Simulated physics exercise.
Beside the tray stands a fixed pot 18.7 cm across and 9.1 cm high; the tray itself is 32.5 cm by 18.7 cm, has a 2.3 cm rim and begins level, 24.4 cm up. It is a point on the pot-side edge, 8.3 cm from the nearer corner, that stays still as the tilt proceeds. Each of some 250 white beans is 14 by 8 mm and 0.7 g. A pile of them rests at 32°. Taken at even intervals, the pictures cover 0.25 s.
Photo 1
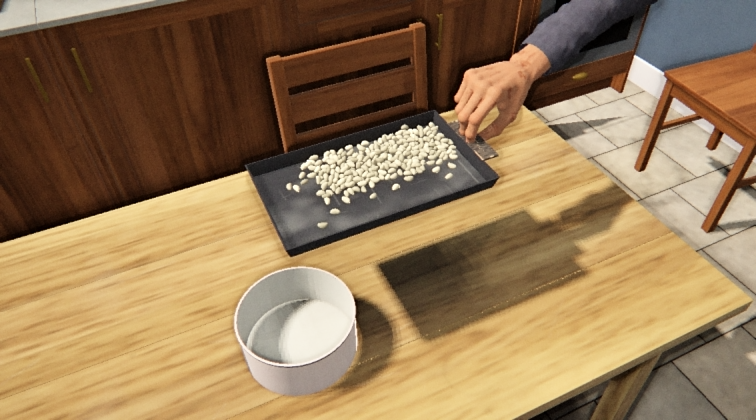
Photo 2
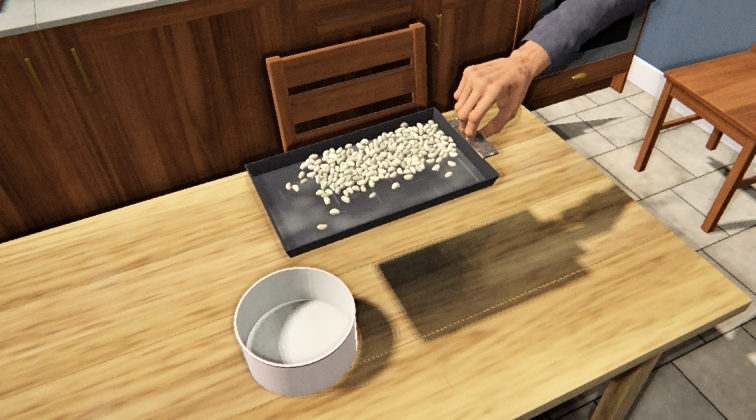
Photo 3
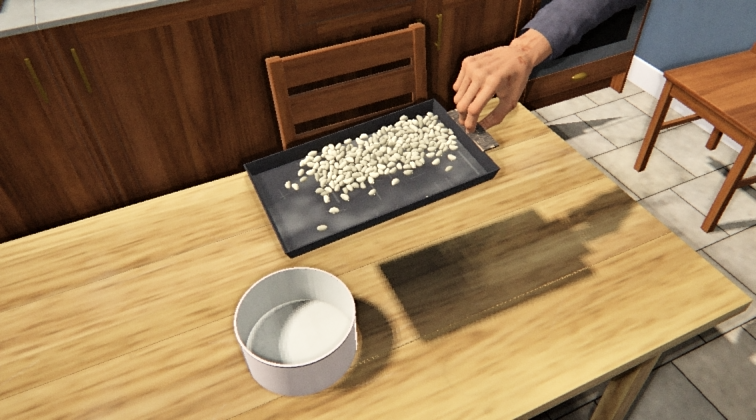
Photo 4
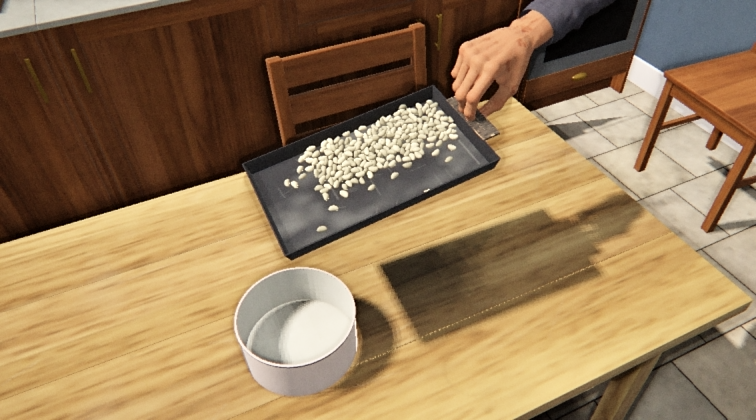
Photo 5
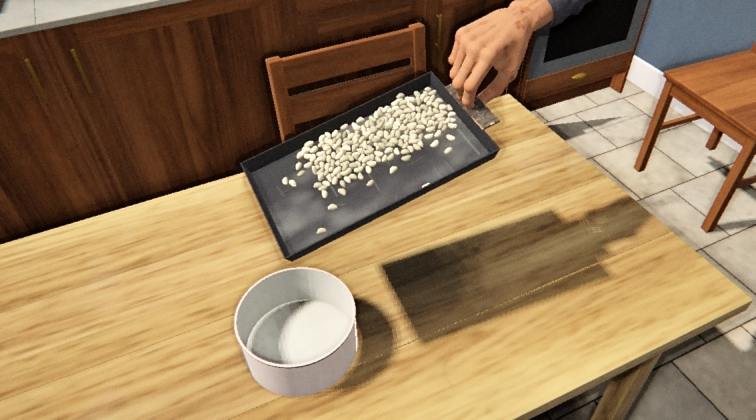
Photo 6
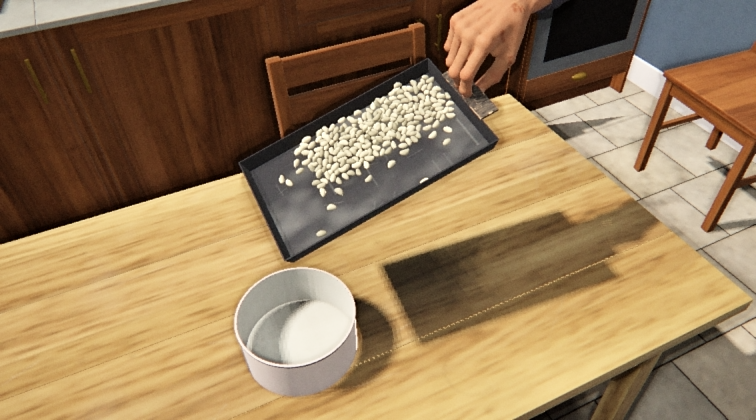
The clip opens on a wooden kitchen table with a white pot in front of a dark, level tray holding a pile of white beans, a hand gripping its right end. The tray stays almost still at first, then the hand tilts it steadily, its left front corner lowest, while the beans remain heaped together.
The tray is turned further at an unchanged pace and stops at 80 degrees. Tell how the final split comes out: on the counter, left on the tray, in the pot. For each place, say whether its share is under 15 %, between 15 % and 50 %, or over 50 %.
Counter: A fair amount; left on the tray: A little; pot: The main mass.
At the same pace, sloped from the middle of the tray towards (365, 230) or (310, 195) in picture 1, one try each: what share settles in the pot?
First try: About 75 percent; second try: About 10 percent.
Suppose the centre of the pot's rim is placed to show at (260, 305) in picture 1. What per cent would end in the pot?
Estimate: ~ 65 %.
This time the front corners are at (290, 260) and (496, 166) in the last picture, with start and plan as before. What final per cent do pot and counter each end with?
Pot 80; counter 20.
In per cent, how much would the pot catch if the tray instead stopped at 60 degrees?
I'd put it at close to 40 per cent.
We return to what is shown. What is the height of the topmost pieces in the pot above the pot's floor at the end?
Top level: Approx. 2.0 cm.
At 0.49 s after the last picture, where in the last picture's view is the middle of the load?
Expected load position: Near (280, 254).
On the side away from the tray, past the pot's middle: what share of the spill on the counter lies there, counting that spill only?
Around 100 per cent, give or take.
Then, 0.29 s after the last picture, tilt 49 degrees; the tray holds 100 %, the pot 0 %.
Then, 0.49 s after the last picture, tilt 69 degrees; the tray holds 75 %, the pot 0 %.
Then, 0.80 s after the last picture, tilt 80 degrees; the tray holds 10 %, the pot 50 %.
In the end, counter 35 %, tray 0 %, pot 60 %.
